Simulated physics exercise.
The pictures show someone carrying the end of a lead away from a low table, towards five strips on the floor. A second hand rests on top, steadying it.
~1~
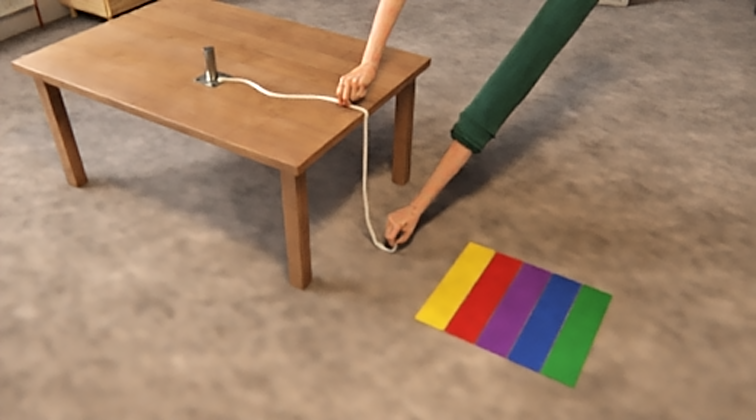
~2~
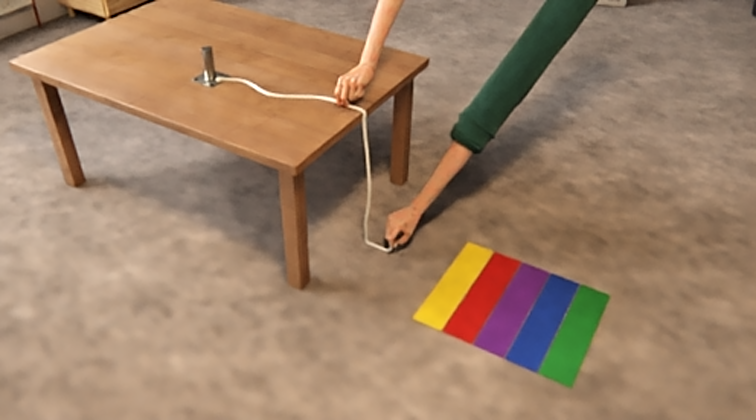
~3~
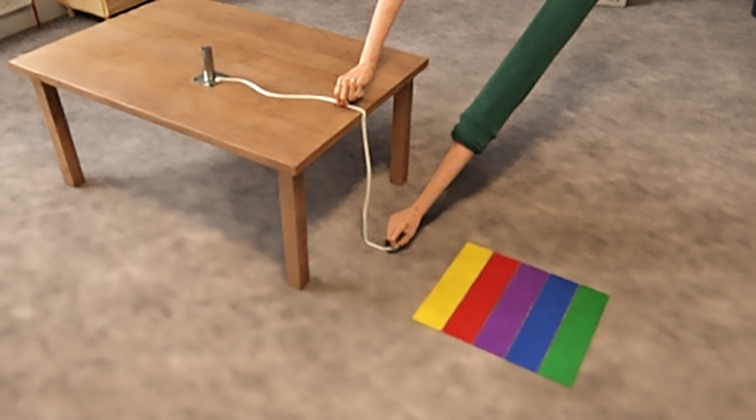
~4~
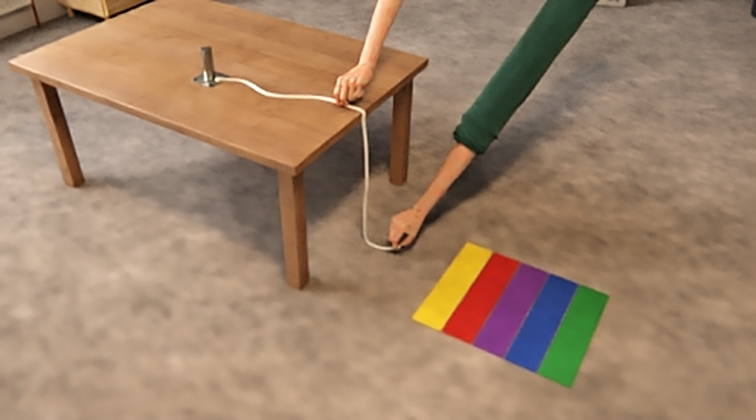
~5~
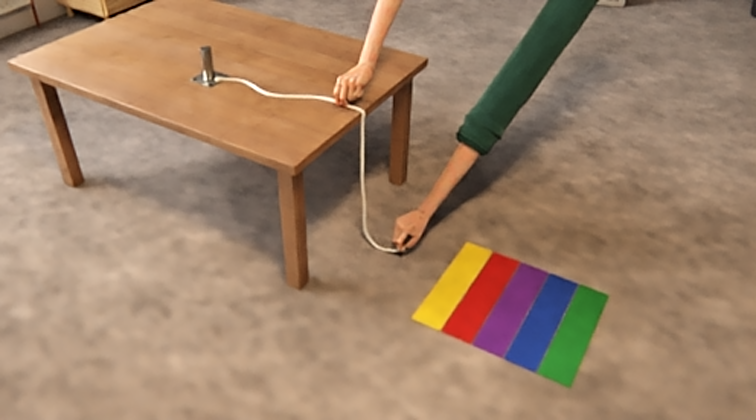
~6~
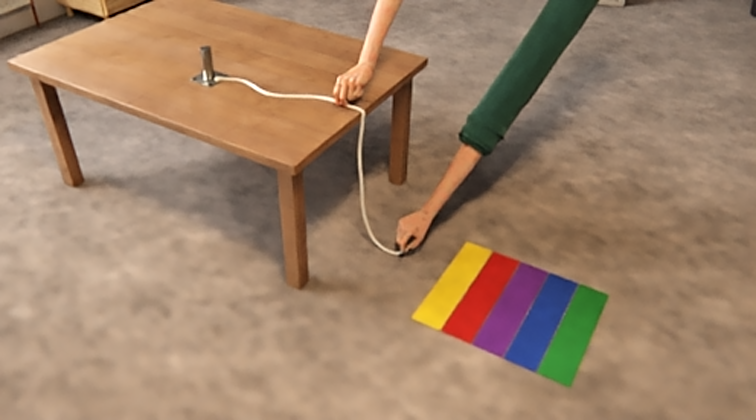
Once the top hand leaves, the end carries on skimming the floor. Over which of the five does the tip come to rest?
Over the red one.
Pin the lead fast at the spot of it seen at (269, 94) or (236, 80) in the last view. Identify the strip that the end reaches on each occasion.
It would be red, then red.
Soon after, end near (437, 262); short of the strips.
After that, end near (468, 274); over yellow.
At the stop, end near (487, 281); over red. It gets as far as the red strip.
